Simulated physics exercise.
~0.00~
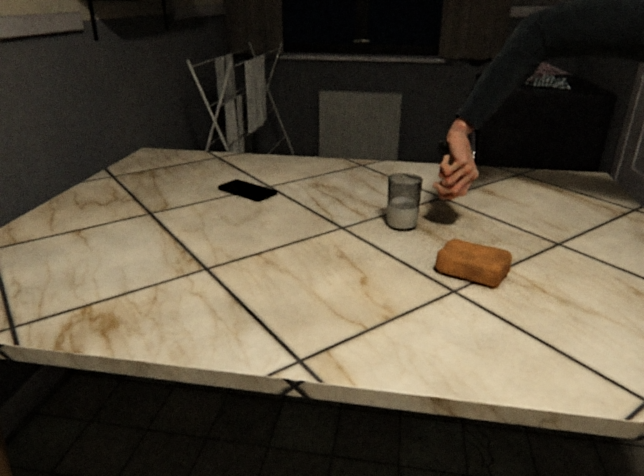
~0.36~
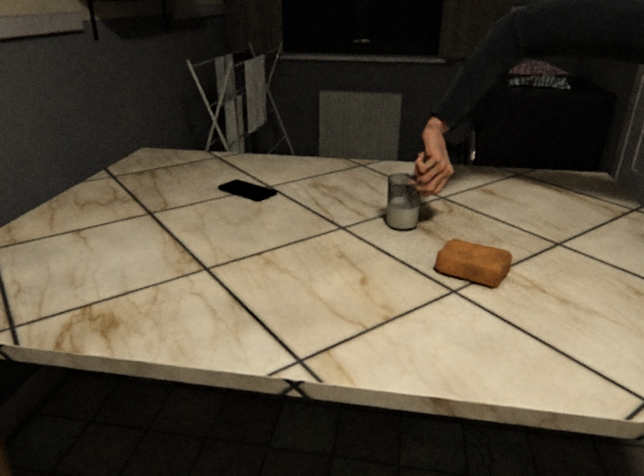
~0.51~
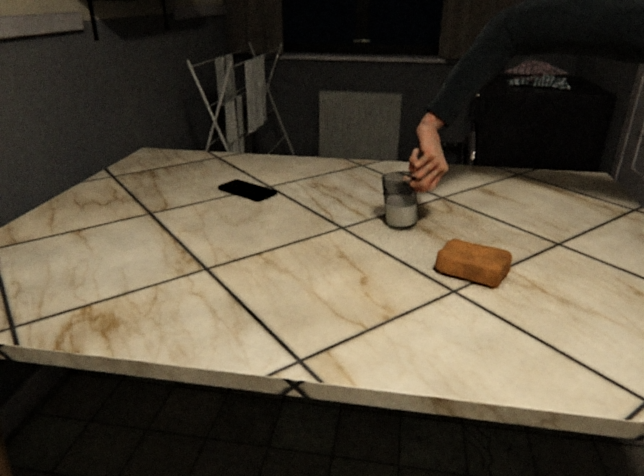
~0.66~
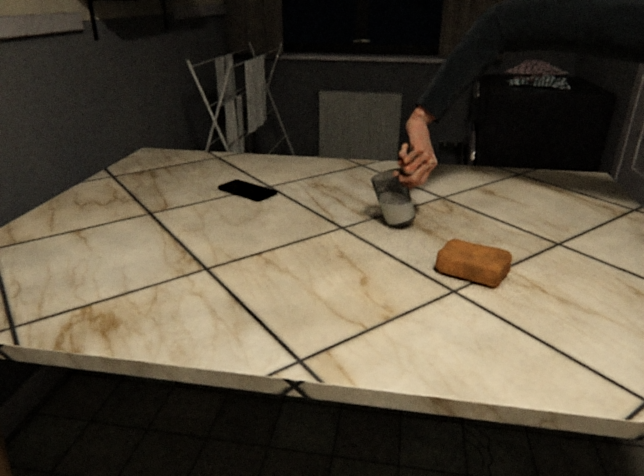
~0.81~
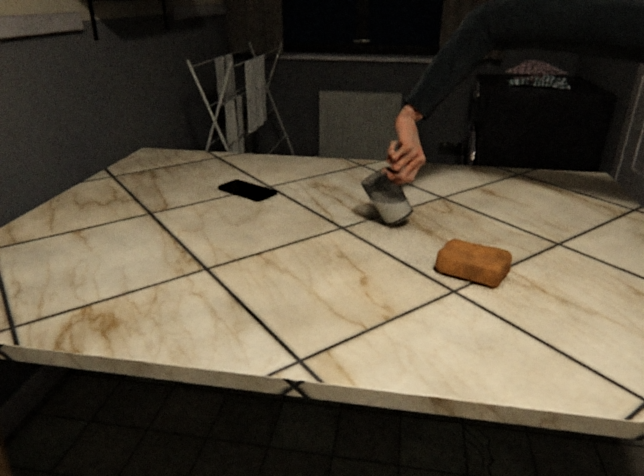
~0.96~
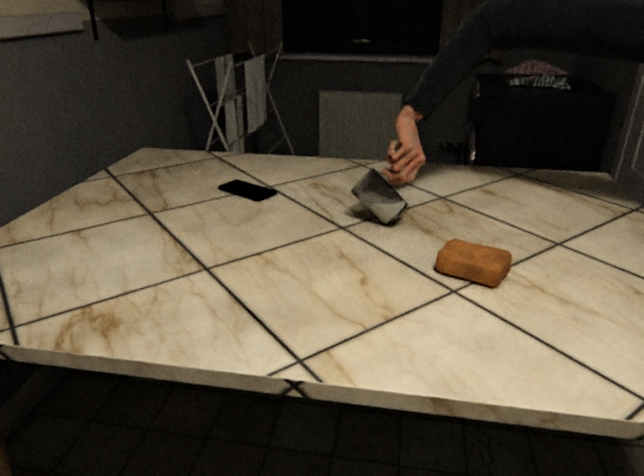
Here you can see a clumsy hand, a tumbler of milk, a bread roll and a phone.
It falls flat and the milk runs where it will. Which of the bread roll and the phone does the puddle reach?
Bread roll comes out dry, phone becomes wet.
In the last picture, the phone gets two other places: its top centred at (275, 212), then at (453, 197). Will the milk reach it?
The first time it gets caught, and the second time it is missed.
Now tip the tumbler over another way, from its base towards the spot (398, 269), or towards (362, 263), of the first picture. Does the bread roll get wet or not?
Toward the first point it is caught by the spill; toward the second it avoids the spill.
After 1.5 s, the puddle covers about as much as a plate; the bread roll is untouched; the phone is reached.
After 2.3 s, the puddle covers about as much as a tray; the bread roll is untouched; the phone is reached.
After 3.6 s, the puddle covers about as much as a tray; the bread roll is untouched; the phone is reached.
